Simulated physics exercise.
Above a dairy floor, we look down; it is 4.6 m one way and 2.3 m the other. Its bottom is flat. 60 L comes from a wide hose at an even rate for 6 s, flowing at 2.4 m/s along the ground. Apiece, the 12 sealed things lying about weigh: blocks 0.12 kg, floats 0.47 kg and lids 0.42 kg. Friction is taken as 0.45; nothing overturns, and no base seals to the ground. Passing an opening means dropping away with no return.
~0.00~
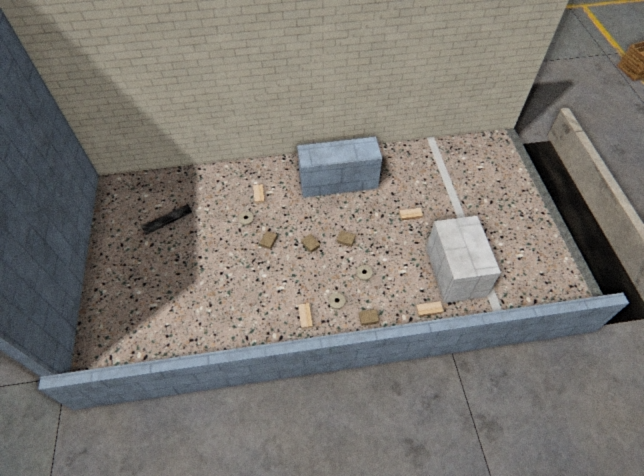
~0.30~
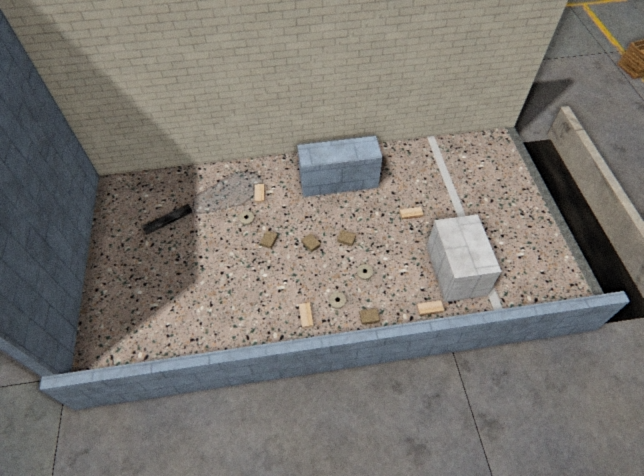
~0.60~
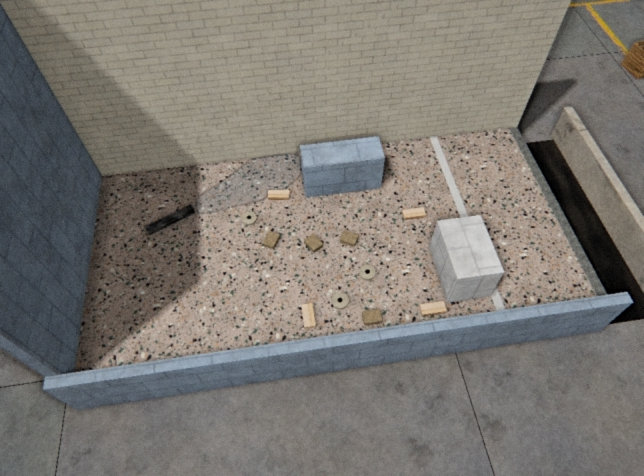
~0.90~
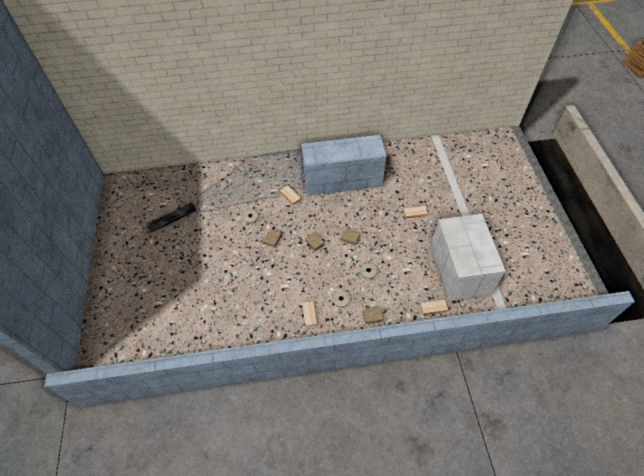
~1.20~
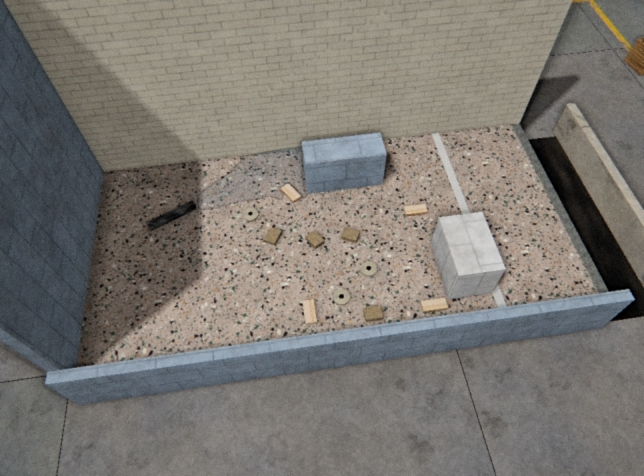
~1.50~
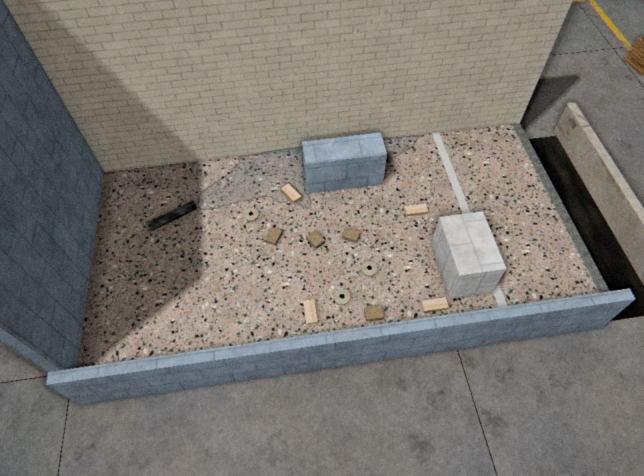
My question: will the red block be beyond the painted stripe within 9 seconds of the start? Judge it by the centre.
Note: Red block goes beyond it.
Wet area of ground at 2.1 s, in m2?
Roughly 1.5 m2.
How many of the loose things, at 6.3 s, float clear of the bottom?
1 of them.
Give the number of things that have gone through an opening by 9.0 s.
The number I get is 0.
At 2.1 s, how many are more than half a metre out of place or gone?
I count 1 of them.
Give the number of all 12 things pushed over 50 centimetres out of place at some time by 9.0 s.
Result: 1.
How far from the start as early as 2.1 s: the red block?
Around 60 centimetres.
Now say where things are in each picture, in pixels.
In the first frame, the red block is out of sight; 0.0 m2 under water; 0 of 12 have shifted.
In the second frame, the red block is out of sight; water covers 0.2 m2; 0 of 12 have shifted.
In the third frame, the red block is out of sight; water covers 0.5 m2; 1 of 12 have shifted.
In the fourth frame, the red block is out of sight; water covers 0.6 m2; 1 of 12 have shifted.
In the fifth frame, the red block is out of sight; water covers 0.7 m2; 2 of 12 have shifted.
In the sixth frame, the red block is out of sight; water covers 0.9 m2; 2 of 12 have shifted.
After 2.1 s the red block is near (412, 161), 0.6 m from its start, afloat; 0 of 12 are over the mark; 1 afloat.
After 4.0 s the red block is near (490, 199), 1.5 m from its start, aground; 1 of 12 are over the mark; 0 afloat.
After 6.3 s the red block is near (505, 222), 1.7 m from its start, aground; 1 of 12 are over the mark; 1 afloat.
After 9.0 s the red block is near (513, 236), 1.9 m from its start, afloat; 1 of 12 are over the mark; 1 afloat.
